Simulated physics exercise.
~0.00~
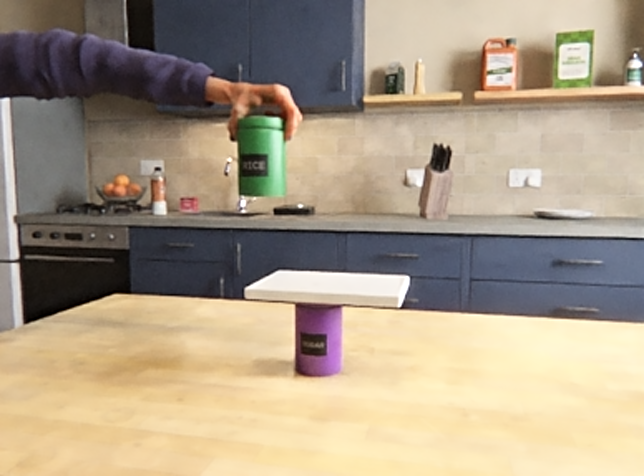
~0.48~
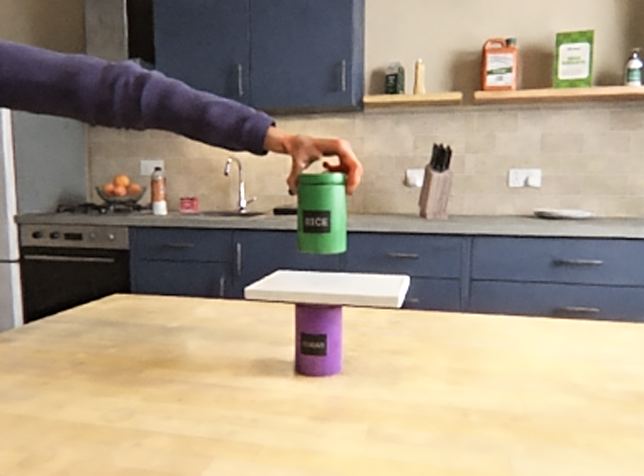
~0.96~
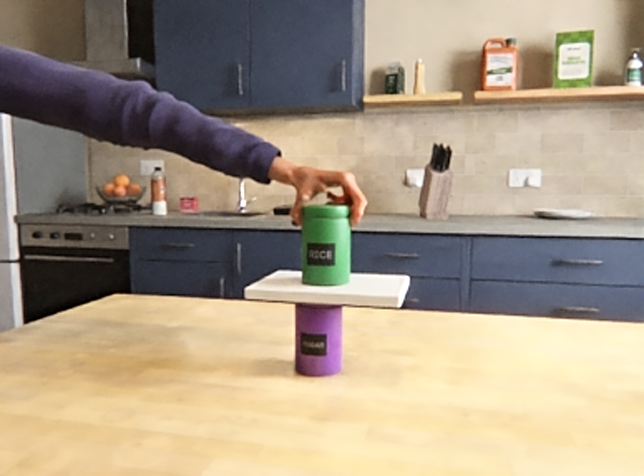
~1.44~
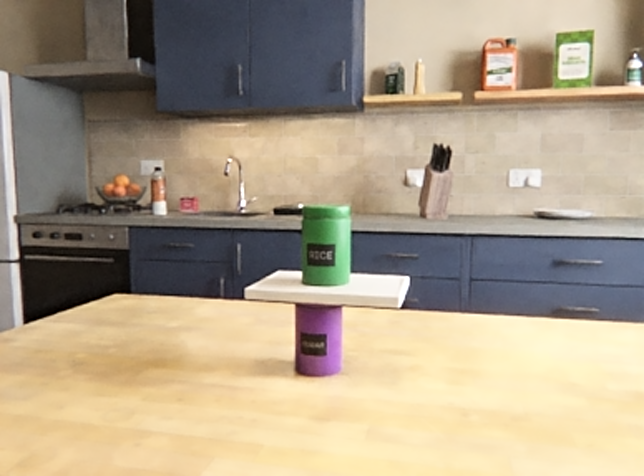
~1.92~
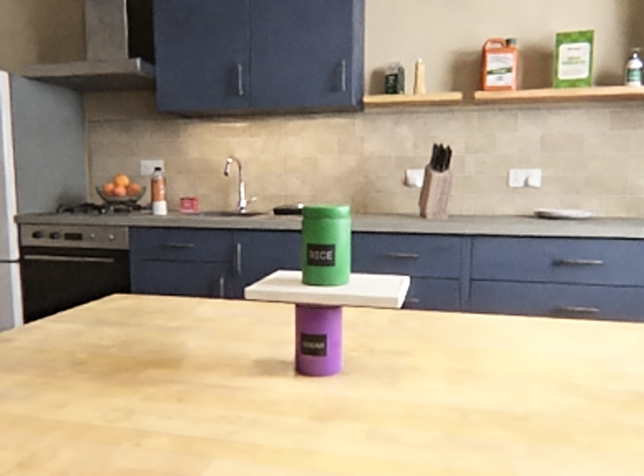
At the start, a purple jar stands on a wooden table in a kitchen with a flat white lid balanced on top, while a hand reaching in from the left holds a green jar labelled rice above them. The hand moves the green jar right and down toward the lid. It then lowers the jar until it rests upright on the white surface. The hand lets go and withdraws from view, leaving the green jar where it was placed. Nothing shifts after that, and the makeshift stack stays standing, with all three pieces at rest.
